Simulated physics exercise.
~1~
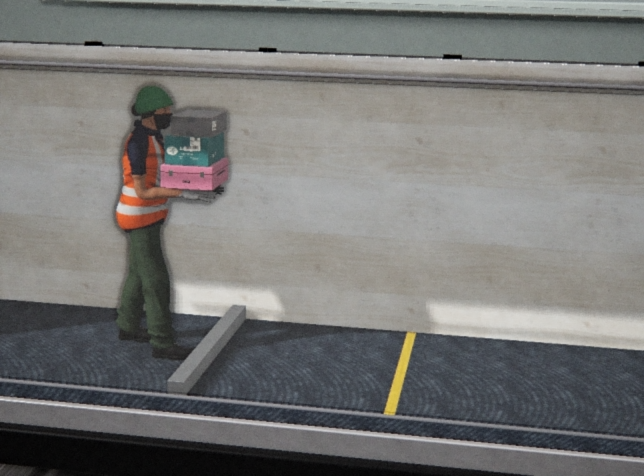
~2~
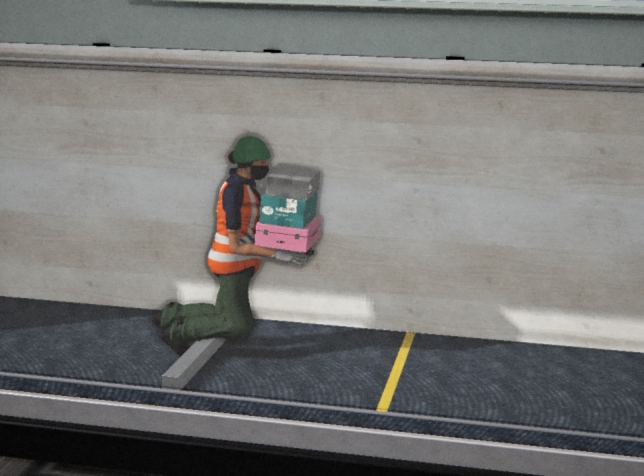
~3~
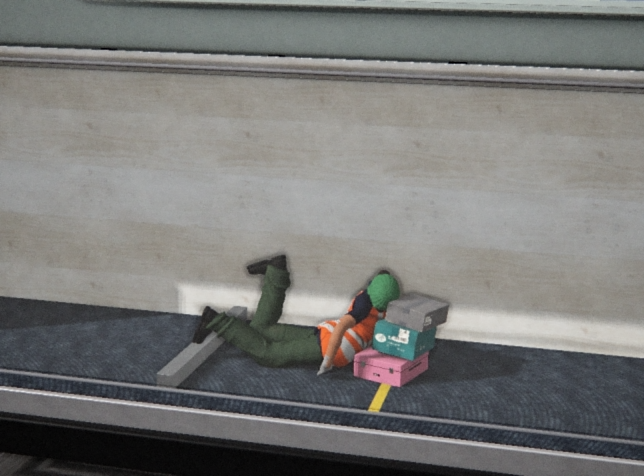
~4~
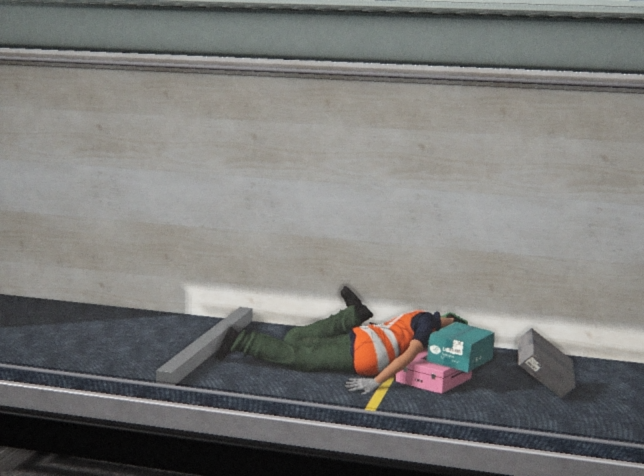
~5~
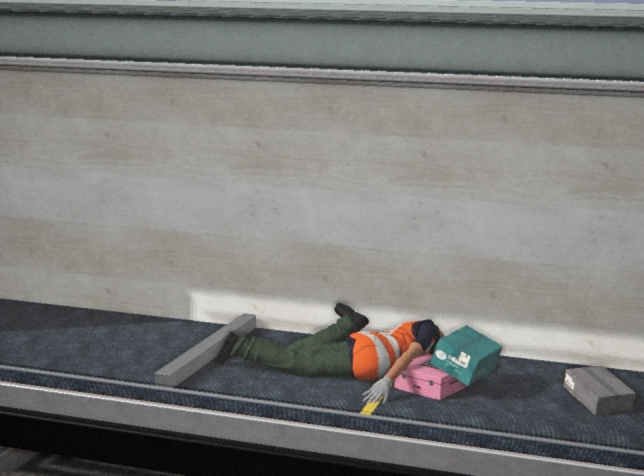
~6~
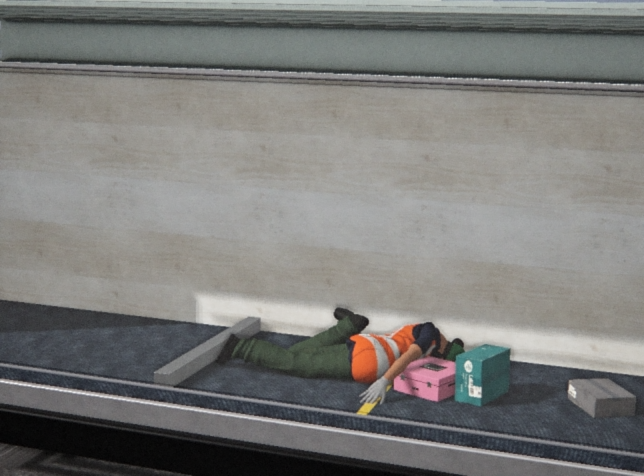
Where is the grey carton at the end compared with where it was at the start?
At the start it is on top of the stack in the courier's arms, toward the left. At the end it lies on the floor at the far right, beyond the yellow line and apart from the other boxes.
